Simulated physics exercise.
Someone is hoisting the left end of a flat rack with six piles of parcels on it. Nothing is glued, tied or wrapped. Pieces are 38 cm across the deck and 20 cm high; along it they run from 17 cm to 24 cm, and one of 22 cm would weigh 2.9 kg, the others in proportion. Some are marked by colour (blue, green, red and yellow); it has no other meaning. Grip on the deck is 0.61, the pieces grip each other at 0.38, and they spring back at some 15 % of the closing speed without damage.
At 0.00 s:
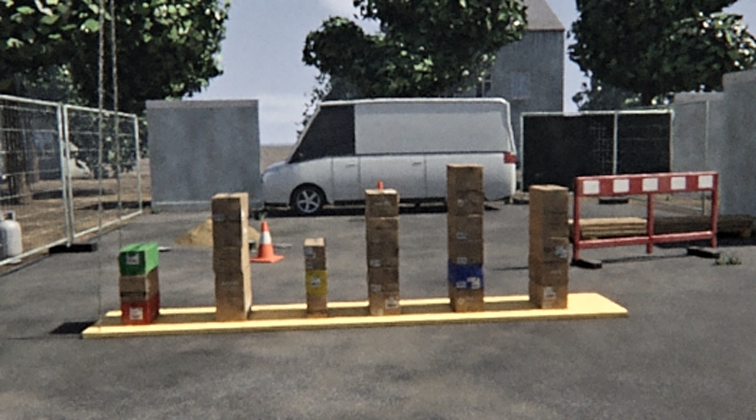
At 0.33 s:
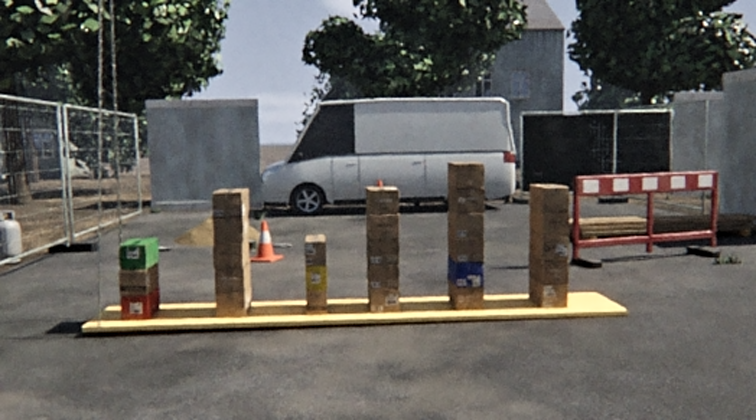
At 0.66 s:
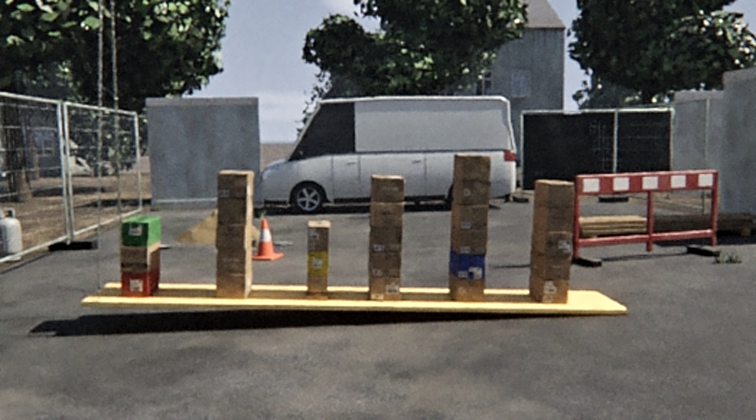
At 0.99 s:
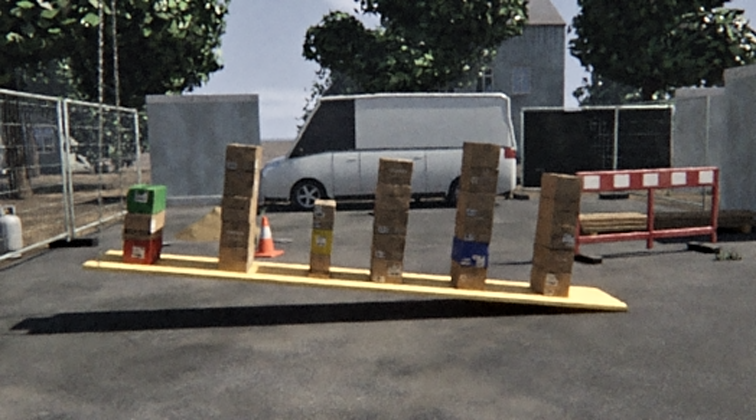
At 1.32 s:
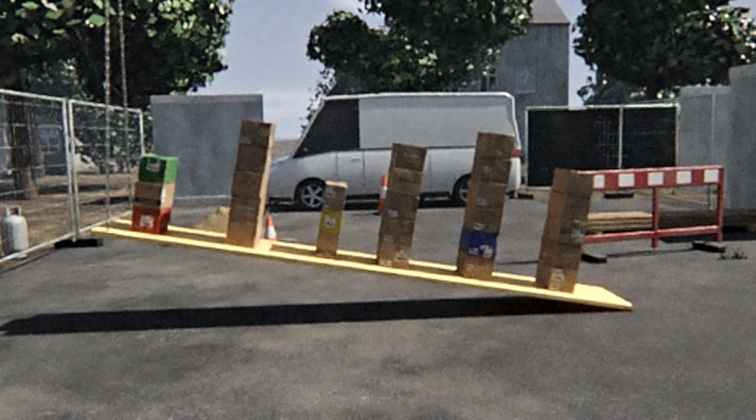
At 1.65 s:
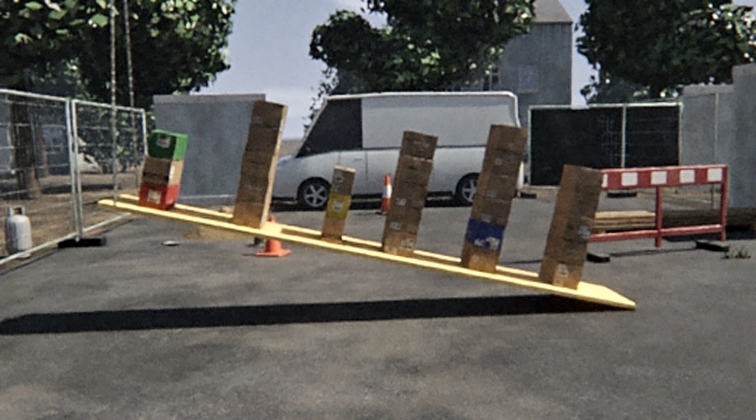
A long yellow deck carrying six stacks of boxes lay flat on the pavement, then its left end rose steadily into a clear slope, the stacks leaning with it and keeping their places.
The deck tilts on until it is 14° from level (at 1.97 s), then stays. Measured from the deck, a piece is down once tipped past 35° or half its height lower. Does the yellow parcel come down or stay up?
That parcel drops.
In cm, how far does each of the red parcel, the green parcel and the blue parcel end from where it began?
Moved: Red 90, green 100, blue 60.
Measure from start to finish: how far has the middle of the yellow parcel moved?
About 65 cm.
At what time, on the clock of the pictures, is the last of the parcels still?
At about 4.0 s.
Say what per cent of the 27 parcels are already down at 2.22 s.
At that moment 0 per cent.
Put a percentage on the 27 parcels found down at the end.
Roughly 90 per cent of them.
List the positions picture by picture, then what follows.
In the first frame (we follow the side turned to the camera; leans and shifts are taken against what carries them), middle of the deck's edge (364, 324) slope 0°; yellow parcel (316, 282); blue parcel (470, 277); red parcel (135, 314); no piece has moved.
In the second frame, middle of the deck's edge (364, 321) slope 1°; yellow parcel (316, 279).
In the third frame, middle of the deck's edge (364, 308) slope 3°; yellow parcel (318, 264).
In the fourth frame, middle of the deck's edge (365, 289) slope 6°; yellow parcel (322, 242).
In the fifth frame, middle of the deck's edge (371, 272) slope 10°; yellow parcel (331, 222).
In the sixth frame, middle of the deck's edge (377, 258) slope 13°; yellow parcel (338, 207); blue parcel (490, 237); green parcel (162, 146); no piece has moved.
Around 2.22 s, slope 14°; none of the 27 parcels down, 21 disturbed; yellow parcel unmoved; blue parcel tipped 21°.
Around 2.62 s, slope 14°; 15 of the 27 parcels down; yellow parcel tipped 10°; blue parcel on its side.
Around 3.14 s, slope 14°; 24 of the 27 parcels down; yellow parcel on its side; blue parcel on its side.
Finally (4.2 s), slope 14°; 24 of the 27 parcels down; yellow parcel on its side; blue parcel on its side; red parcel unmoved. Seen by the last camera, middles, yellow parcel near (397, 238), blue parcel near (542, 265).
